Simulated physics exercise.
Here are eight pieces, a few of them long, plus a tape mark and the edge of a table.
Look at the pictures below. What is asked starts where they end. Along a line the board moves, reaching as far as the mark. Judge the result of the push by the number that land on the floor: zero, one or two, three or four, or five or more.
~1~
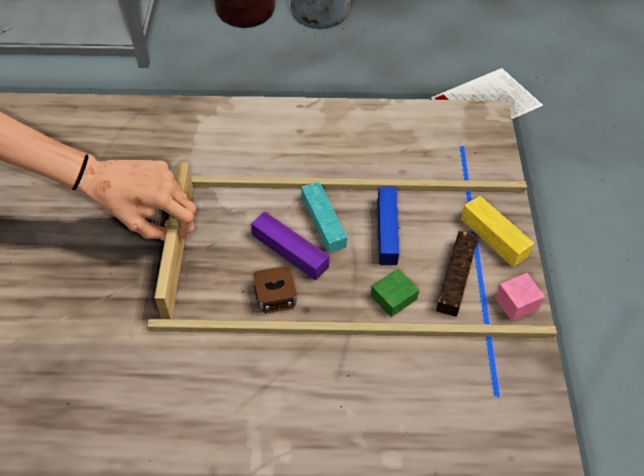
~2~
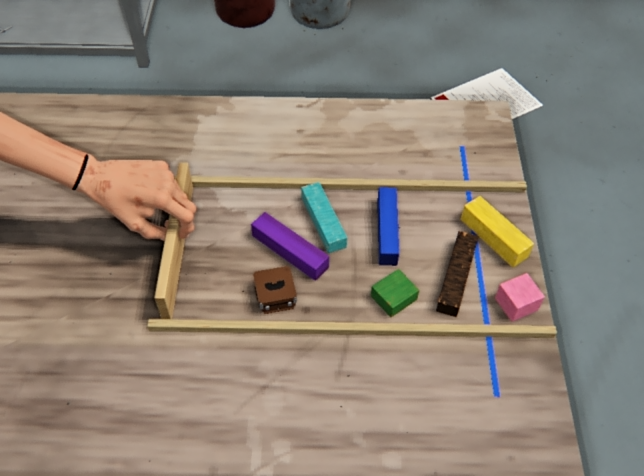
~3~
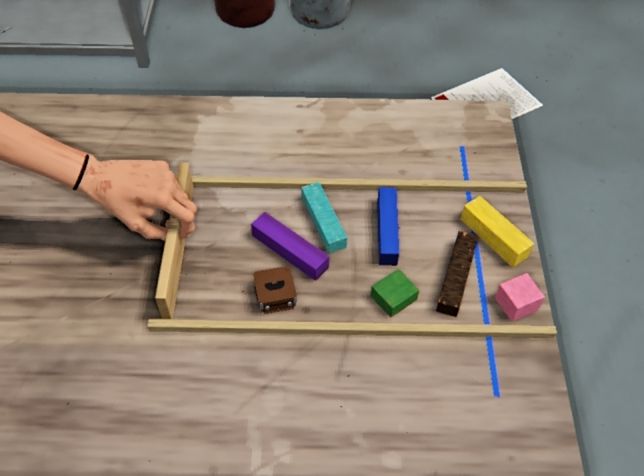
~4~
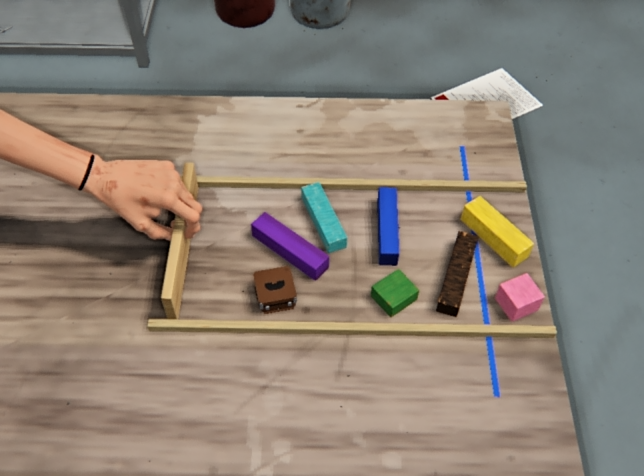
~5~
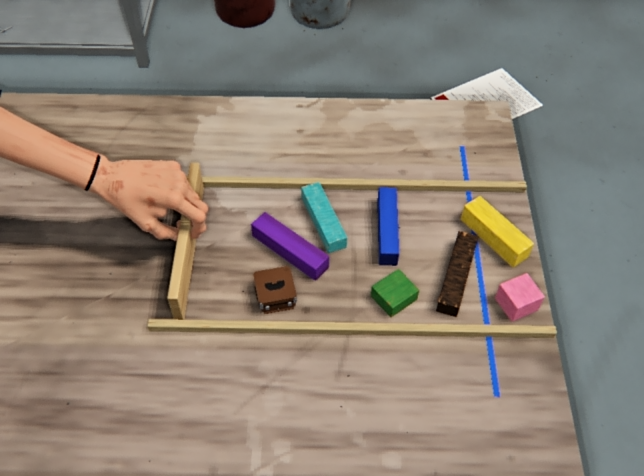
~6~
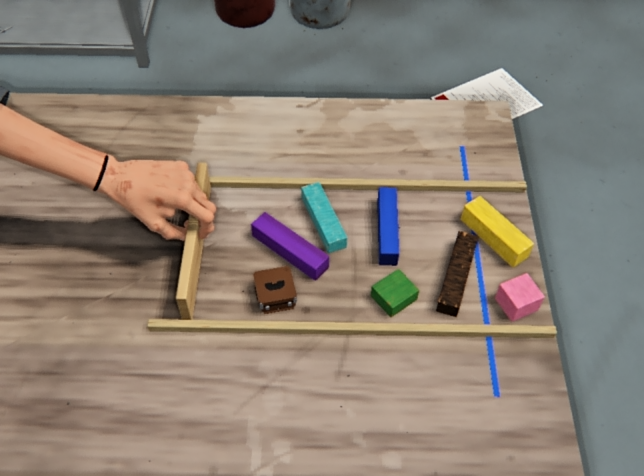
The number that land on the floor is three or four.
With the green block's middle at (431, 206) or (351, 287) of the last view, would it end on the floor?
Taking the places in order, the piece ends up below and stays up.
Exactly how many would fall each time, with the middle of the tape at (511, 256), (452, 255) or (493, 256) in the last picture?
Counts per try: 5; 1; 5.
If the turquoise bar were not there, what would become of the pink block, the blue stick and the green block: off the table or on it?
The pink block: Drops. The blue stick: Remains. The green block: Remains.
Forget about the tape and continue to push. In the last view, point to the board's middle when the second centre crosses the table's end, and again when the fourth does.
(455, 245) and (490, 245).
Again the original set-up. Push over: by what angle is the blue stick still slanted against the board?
Close to 25°.
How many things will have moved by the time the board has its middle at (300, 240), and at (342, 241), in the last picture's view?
Respectively 3 and 5.
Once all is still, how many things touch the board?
It adds up to 3.
Soon after, none off yet; pink block at rest near (519, 297); yellow bar at rest near (496, 231); black bar at rest near (458, 273).
In the end, the number that fall off is three or four; gone, black bar, yellow bar and pink block.
